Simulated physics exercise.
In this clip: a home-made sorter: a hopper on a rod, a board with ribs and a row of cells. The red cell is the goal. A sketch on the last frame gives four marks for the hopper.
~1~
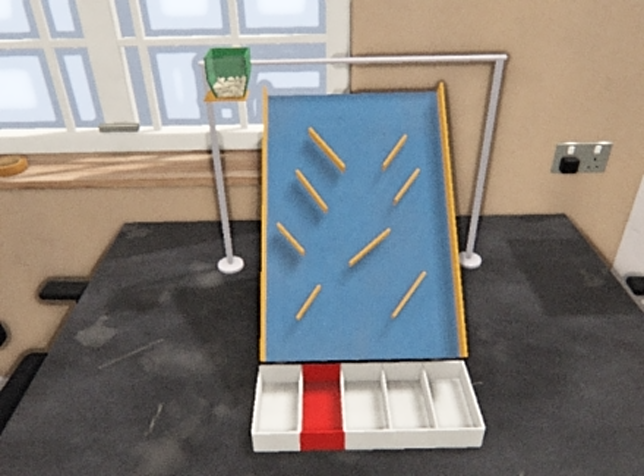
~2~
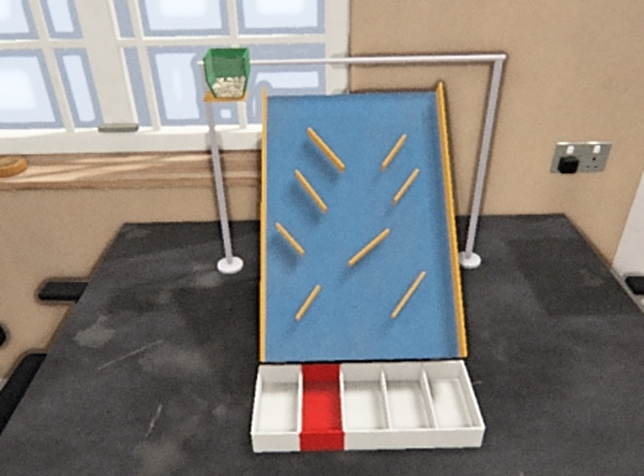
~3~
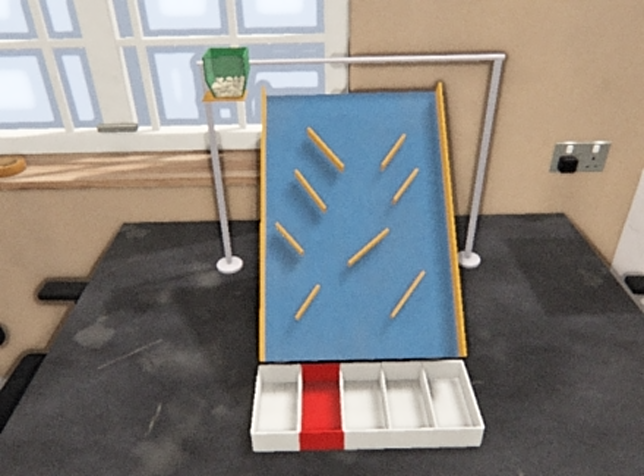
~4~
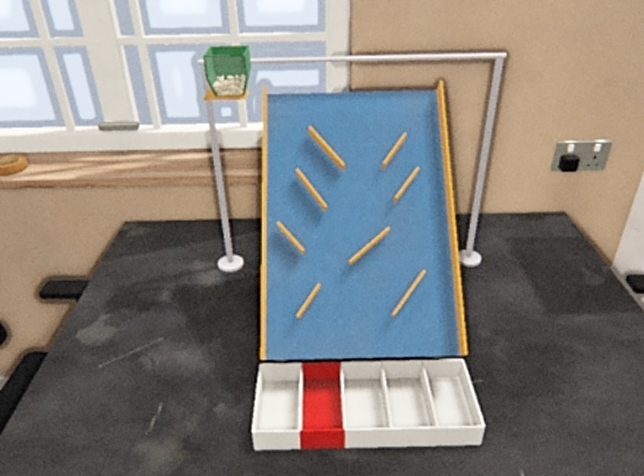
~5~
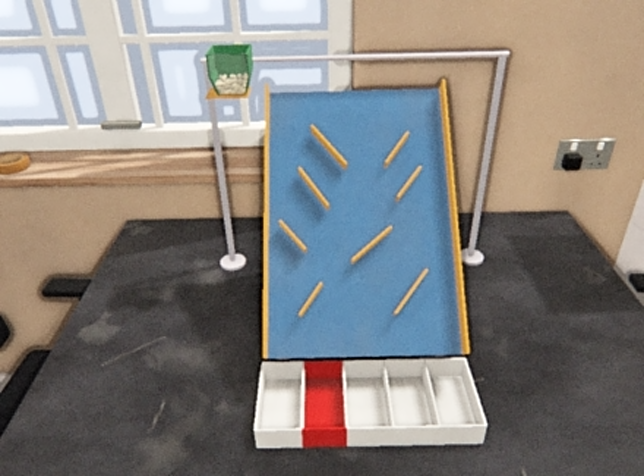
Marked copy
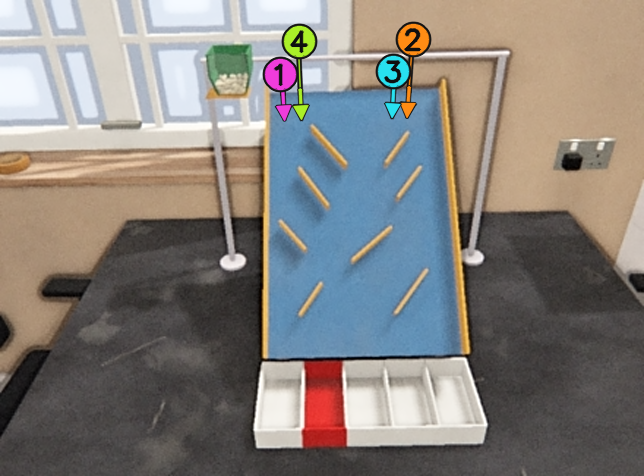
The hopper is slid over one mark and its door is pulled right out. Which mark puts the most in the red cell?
Best: 3.
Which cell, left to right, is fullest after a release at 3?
It is the second one.
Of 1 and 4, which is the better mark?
4.
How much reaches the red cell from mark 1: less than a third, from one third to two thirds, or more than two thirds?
It is less than a third.
On the marked copy, mark 1 meets the board at (284, 115); mark 2 meets the board at (407, 112); mark 3 meets the board at (392, 112); mark 4 meets the board at (301, 114).
For mark 1, a small part in the red cell, most in other cells, a small part held on the board.
For mark 2, about a third in the red cell, about two thirds in other cells.
For mark 3, about half in the red cell, about half in other cells.
For mark 4, about a third in the red cell, about half in other cells, a small part held on the board.
